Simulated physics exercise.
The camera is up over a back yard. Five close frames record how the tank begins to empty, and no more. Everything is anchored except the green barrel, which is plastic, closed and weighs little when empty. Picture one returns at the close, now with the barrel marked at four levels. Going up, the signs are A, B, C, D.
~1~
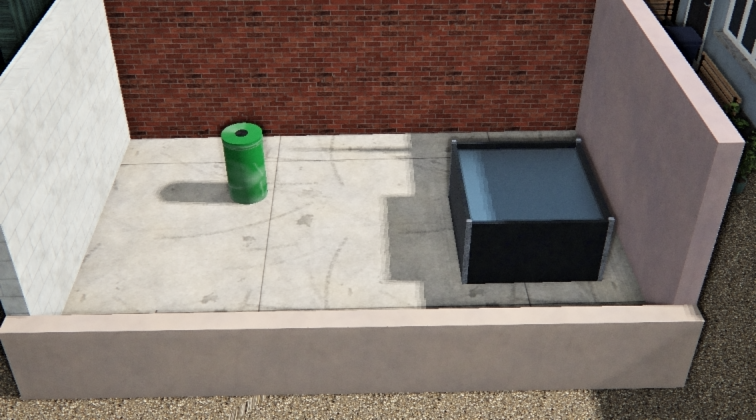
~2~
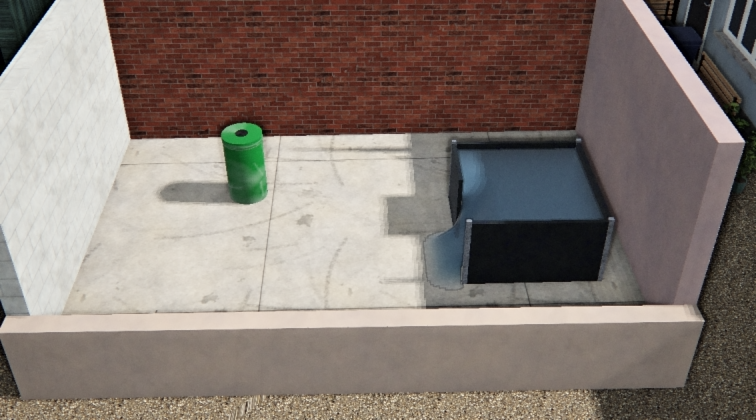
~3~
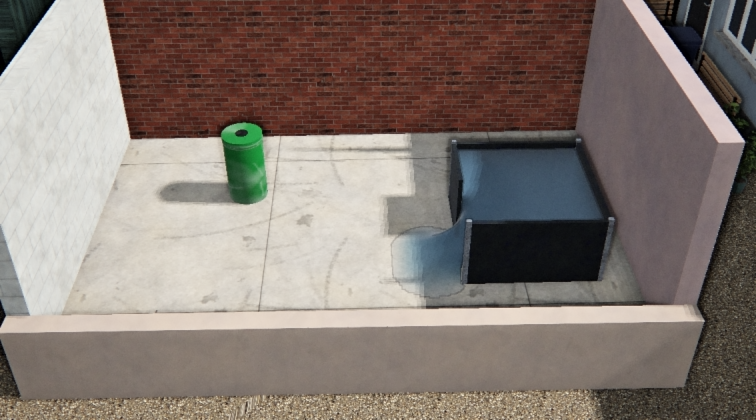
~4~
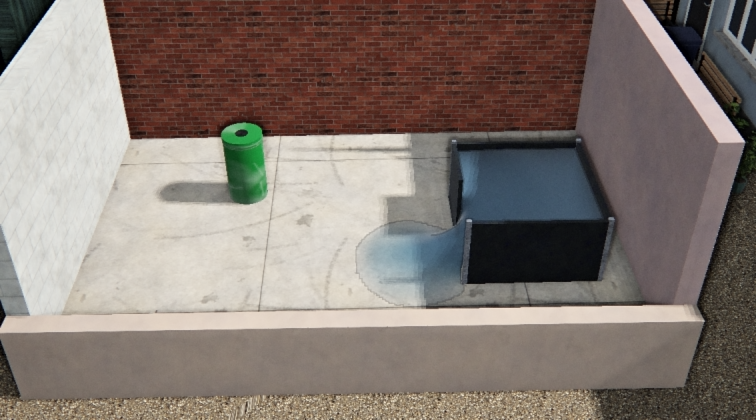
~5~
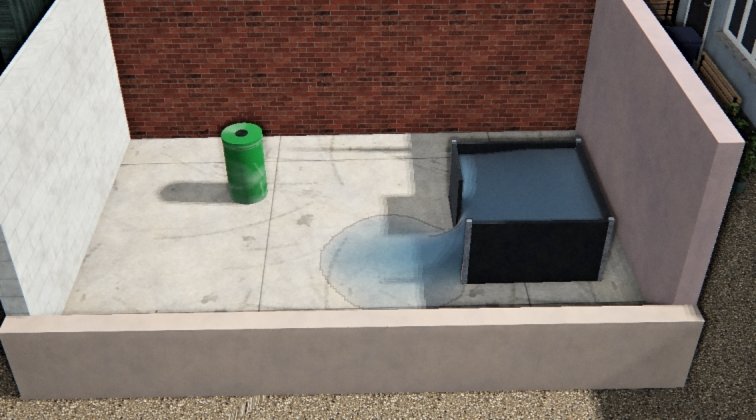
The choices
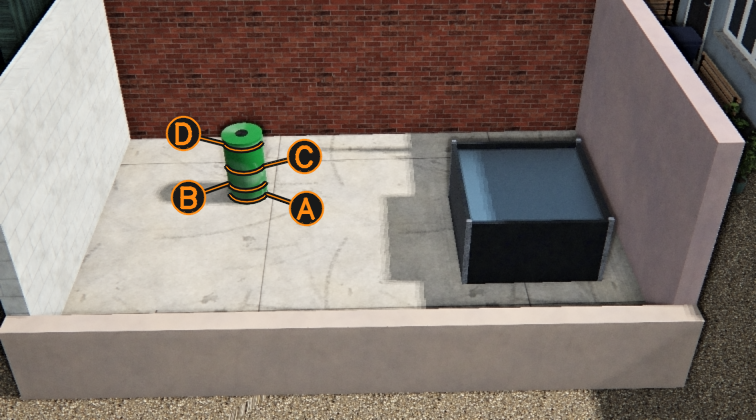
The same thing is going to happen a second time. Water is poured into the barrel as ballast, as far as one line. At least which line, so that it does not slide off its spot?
Line B.
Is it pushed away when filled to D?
No, that is safe.
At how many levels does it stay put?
Three of the four.
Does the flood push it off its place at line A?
Yes, that goes wrong.
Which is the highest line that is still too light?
It is A.
In orange, A at (247, 201); B at (245, 190); C at (243, 173); D at (241, 150); from the bottom up A, B, C, D.
With A, it is pushed about 4 times its own width away.
With B, it does not move.
With C, it does not move.
With D, it does not move.
